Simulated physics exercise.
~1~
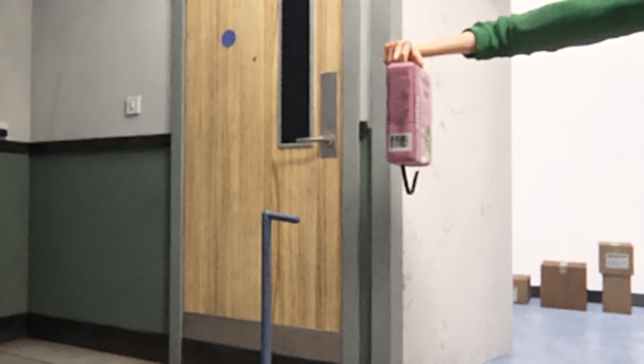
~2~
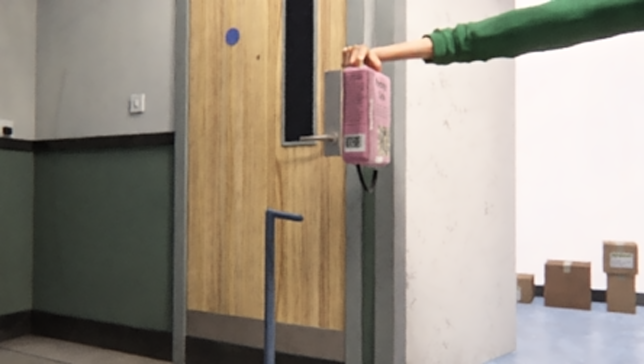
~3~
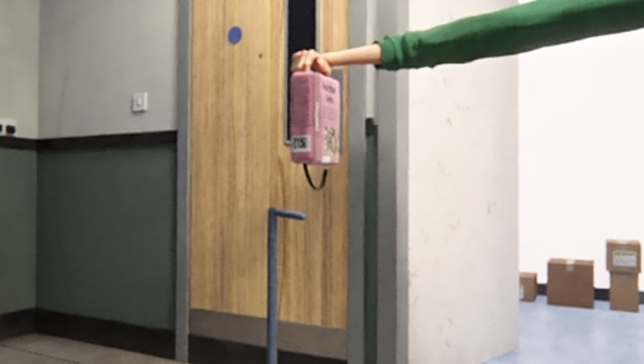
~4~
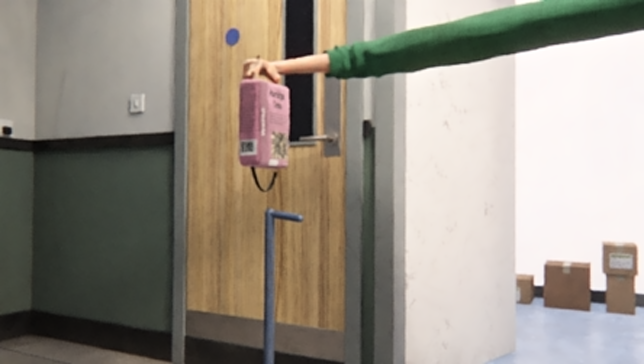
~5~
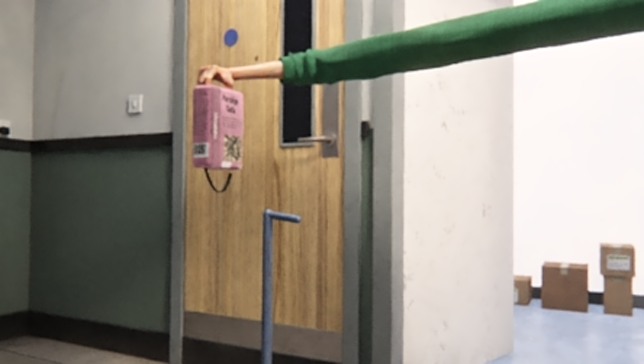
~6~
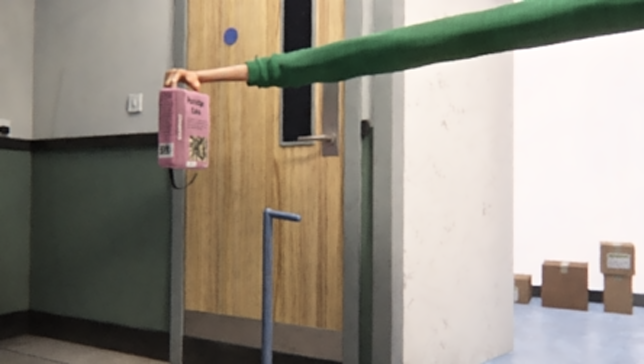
A pink bag held by a hand moves left over a metal post and past it.
